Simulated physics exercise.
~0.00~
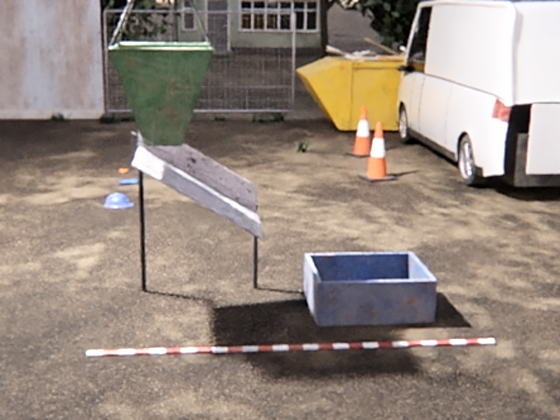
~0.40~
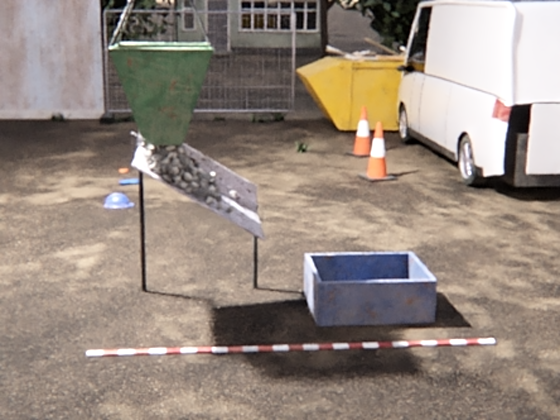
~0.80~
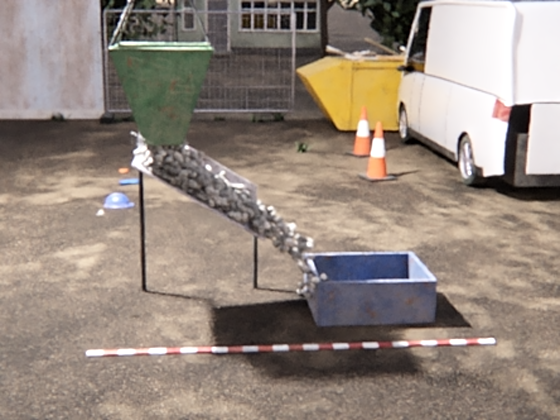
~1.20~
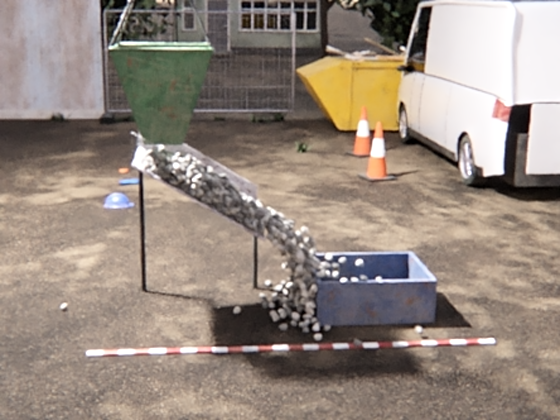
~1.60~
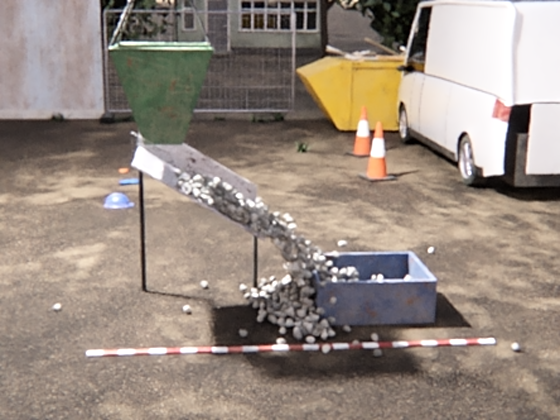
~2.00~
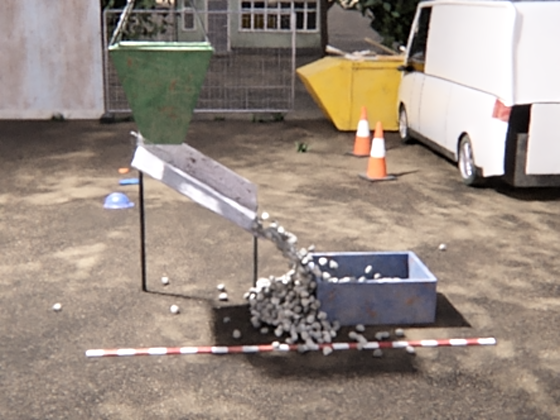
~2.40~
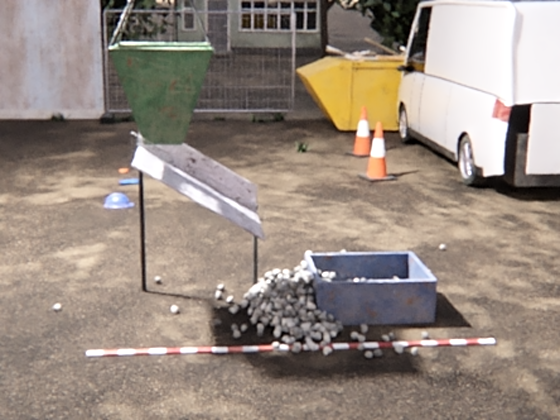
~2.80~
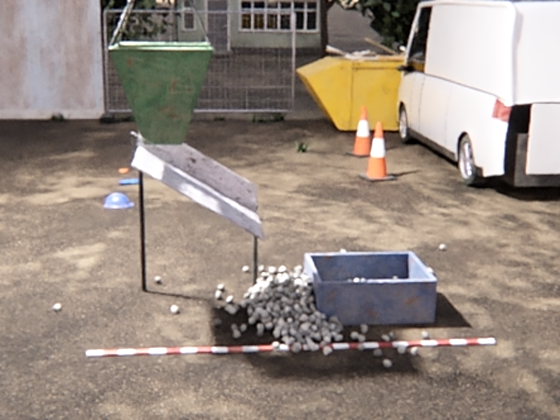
A green hopper hangs at the upper left of a sunlit paved yard, seen from a fixed, slightly raised view, with a yellow skip, orange cones and a white van behind. Below it, a grey steel slide on thin legs slopes down to the right toward a blue-grey open bin, with a red and white striped pole in front. Grey stones pour from the hopper and rush down the slide. They spill off its end, many striking short of the bin while others drop inside. The slide empties, leaving a large heap against the bin's left side, a smaller share inside and a few stones scattered around.
